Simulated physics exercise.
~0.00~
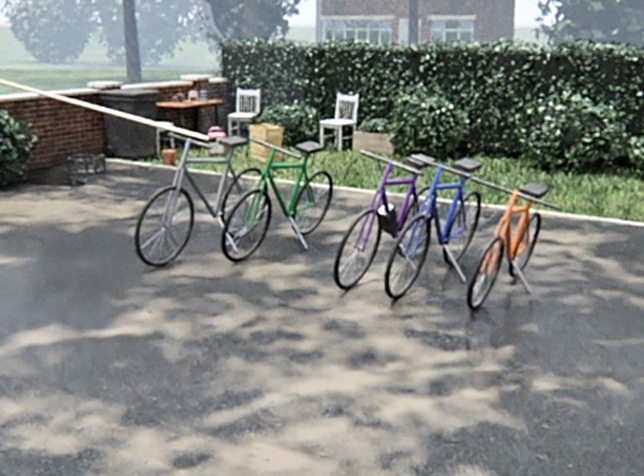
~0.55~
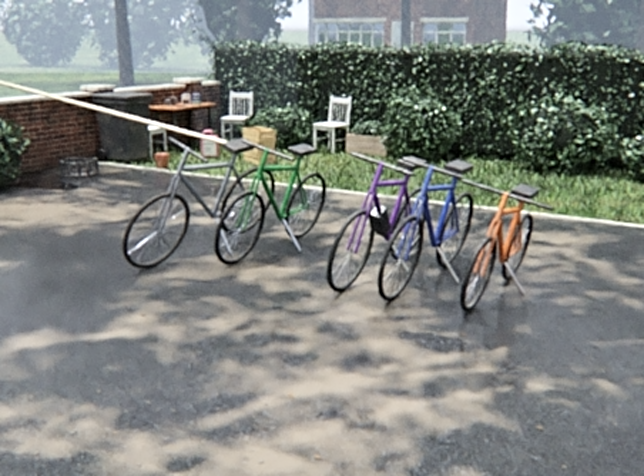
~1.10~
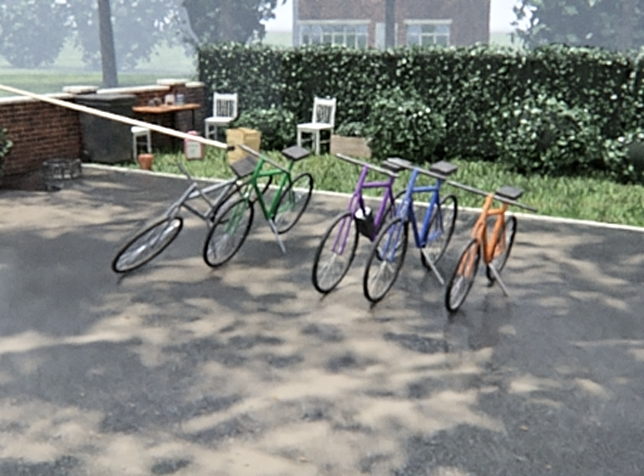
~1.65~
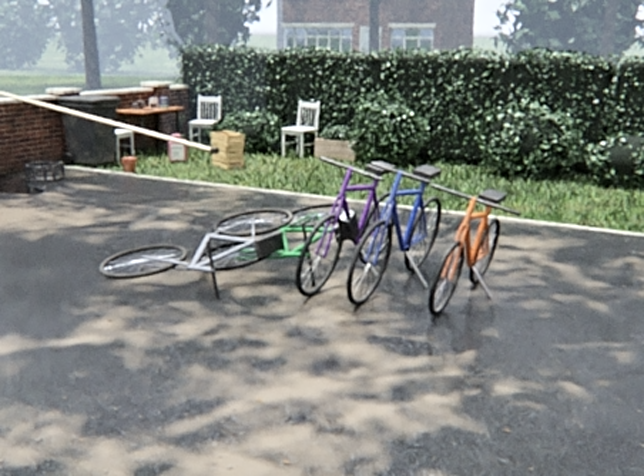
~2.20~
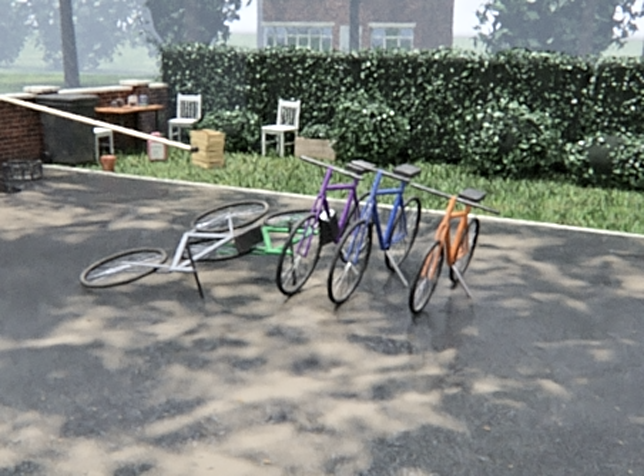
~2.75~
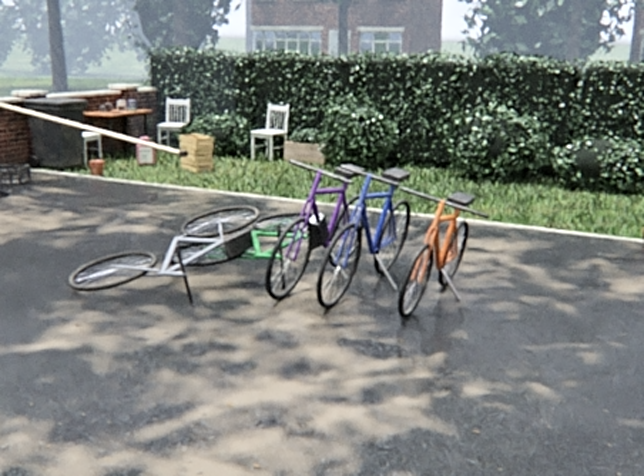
A pole tips the grey bicycle onto the green one, and both fall, leaving three standing.
